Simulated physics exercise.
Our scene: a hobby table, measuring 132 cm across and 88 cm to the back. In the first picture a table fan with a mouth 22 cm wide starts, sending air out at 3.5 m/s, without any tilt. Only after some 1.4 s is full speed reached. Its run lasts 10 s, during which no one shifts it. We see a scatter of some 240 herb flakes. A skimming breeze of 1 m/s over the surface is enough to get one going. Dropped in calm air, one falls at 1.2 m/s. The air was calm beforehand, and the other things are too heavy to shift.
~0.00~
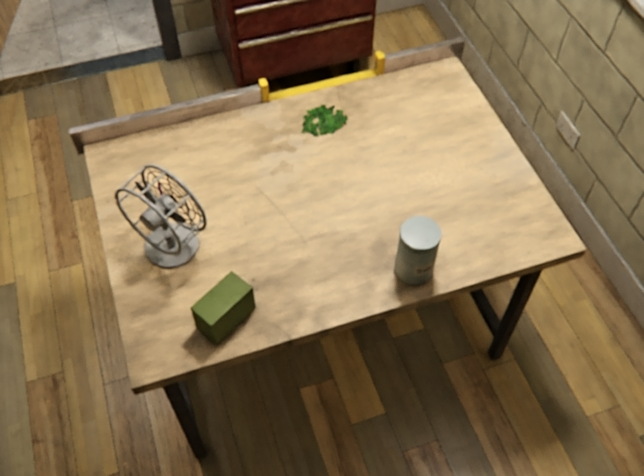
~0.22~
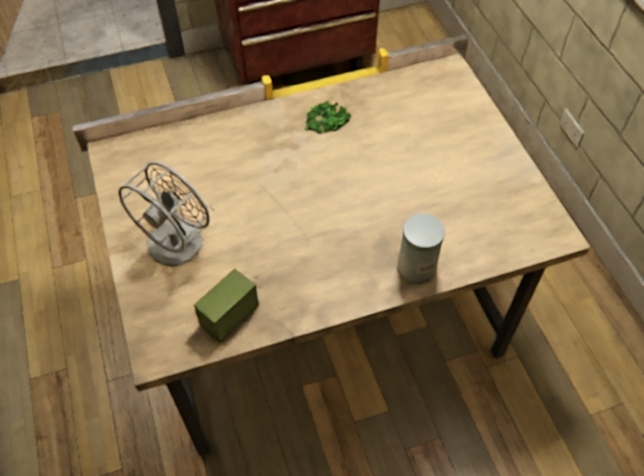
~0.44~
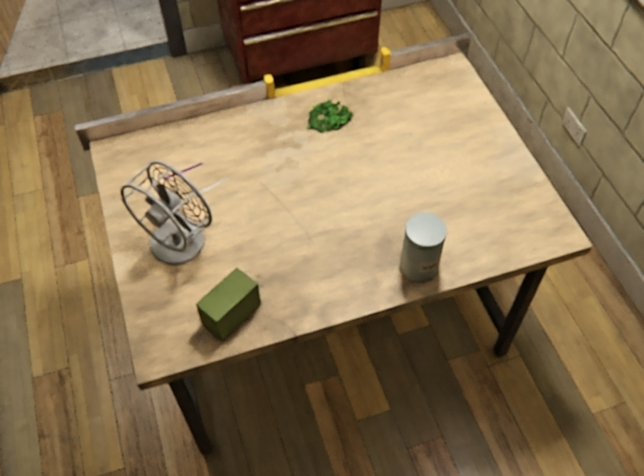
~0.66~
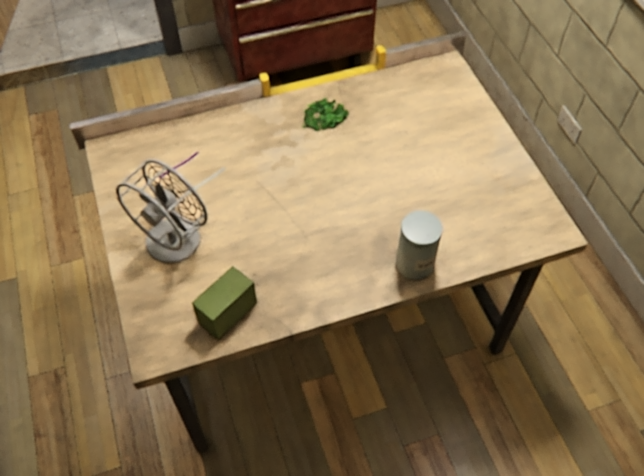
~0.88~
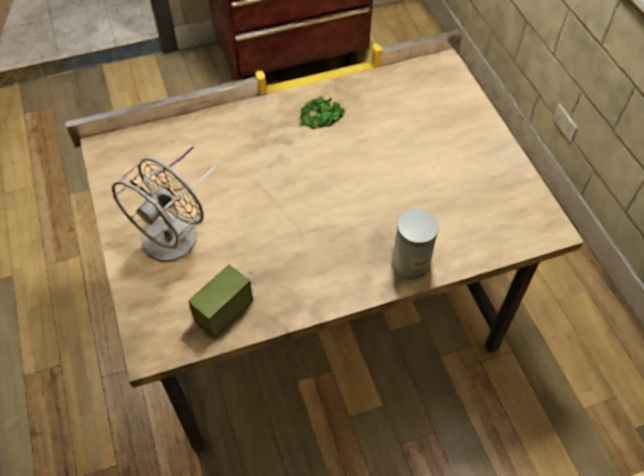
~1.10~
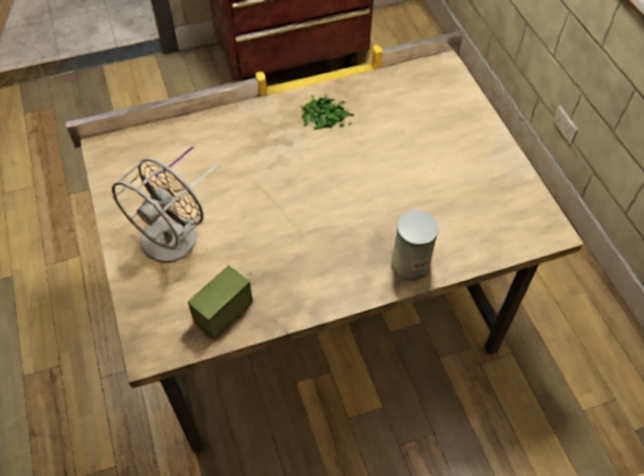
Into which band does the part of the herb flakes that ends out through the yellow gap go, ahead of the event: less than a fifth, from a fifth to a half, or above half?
It goes in between a fifth and a half.
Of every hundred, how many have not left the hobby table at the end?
Near 0 %.
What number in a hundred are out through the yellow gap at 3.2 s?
30 %.
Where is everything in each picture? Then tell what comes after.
In the first frame, the middle of the herb flakes is near (325, 121), none has stirred yet and the mouth of the table fan is at (161, 210).
In the second frame, the middle of the herb flakes is near (328, 118), none has stirred yet and the yellow gap is centred on (327, 85).
In the third frame, the middle of the herb flakes is near (330, 117), none has stirred yet, the top of a jar is at (426, 229) and the top of a block is at (227, 294).
In the fourth frame, the middle of the herb flakes is near (326, 115) and none has stirred yet.
In the fifth frame, the middle of the herb flakes is near (322, 113) and none has stirred yet.
In the sixth frame, the middle of the herb flakes is near (325, 112), the farthest in sight from the table fan is at (344, 102) and about 20 % have left their places.
After 2.0 s, 35 % are on the move or not yet settled, 32 % are out through the yellow gap.
After 3.2 s, 0 % are on the move or not yet settled, 32 % are out through the yellow gap.
After 5.5 s, 0 % are on the move or not yet settled, 32 % are out through the yellow gap.
After 10.0 s, at the end, 32 % are out through the yellow gap.
